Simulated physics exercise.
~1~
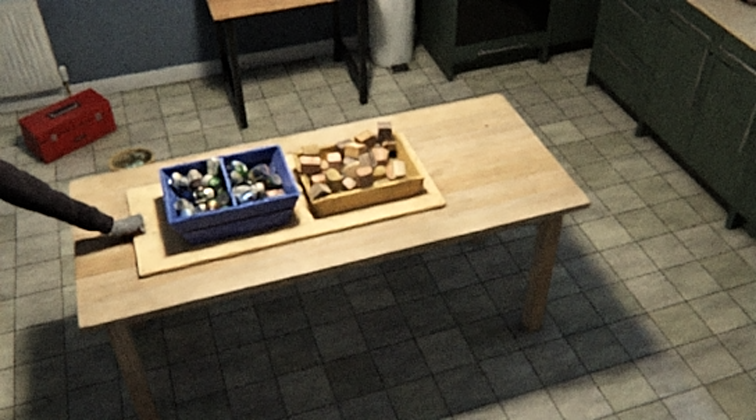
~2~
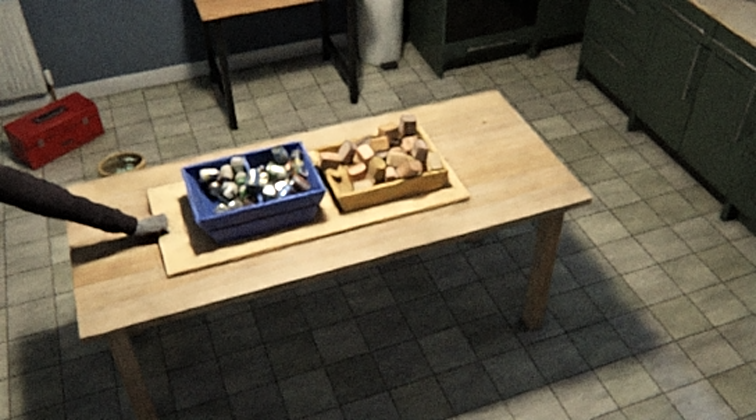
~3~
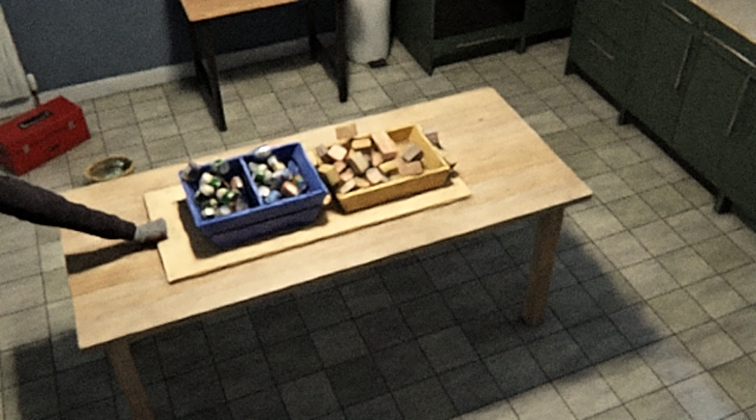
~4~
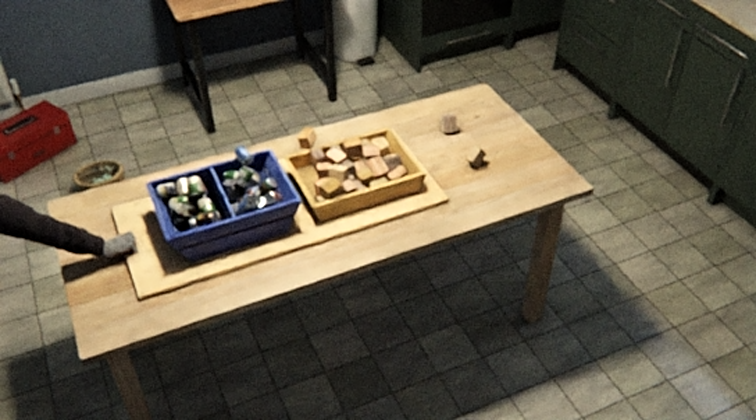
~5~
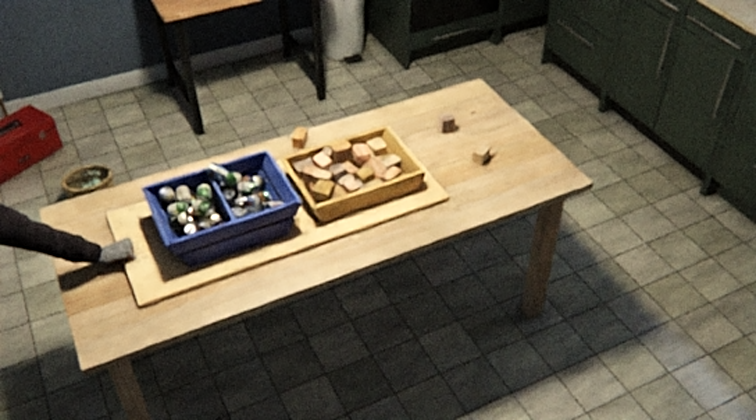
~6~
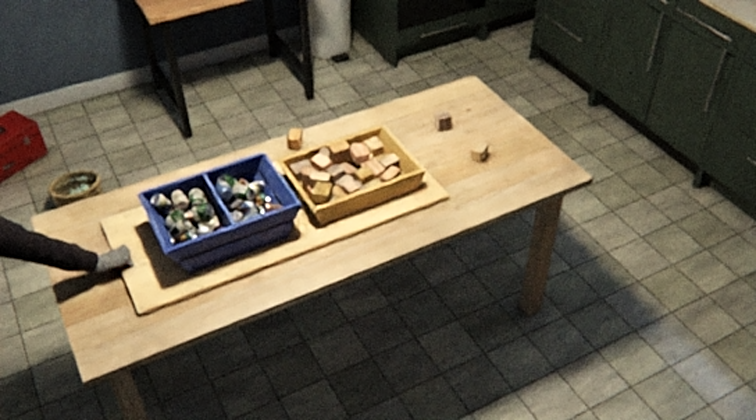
On a kitchen table, a dark arm shakes two boxes sideways, spilling several wooden blocks.
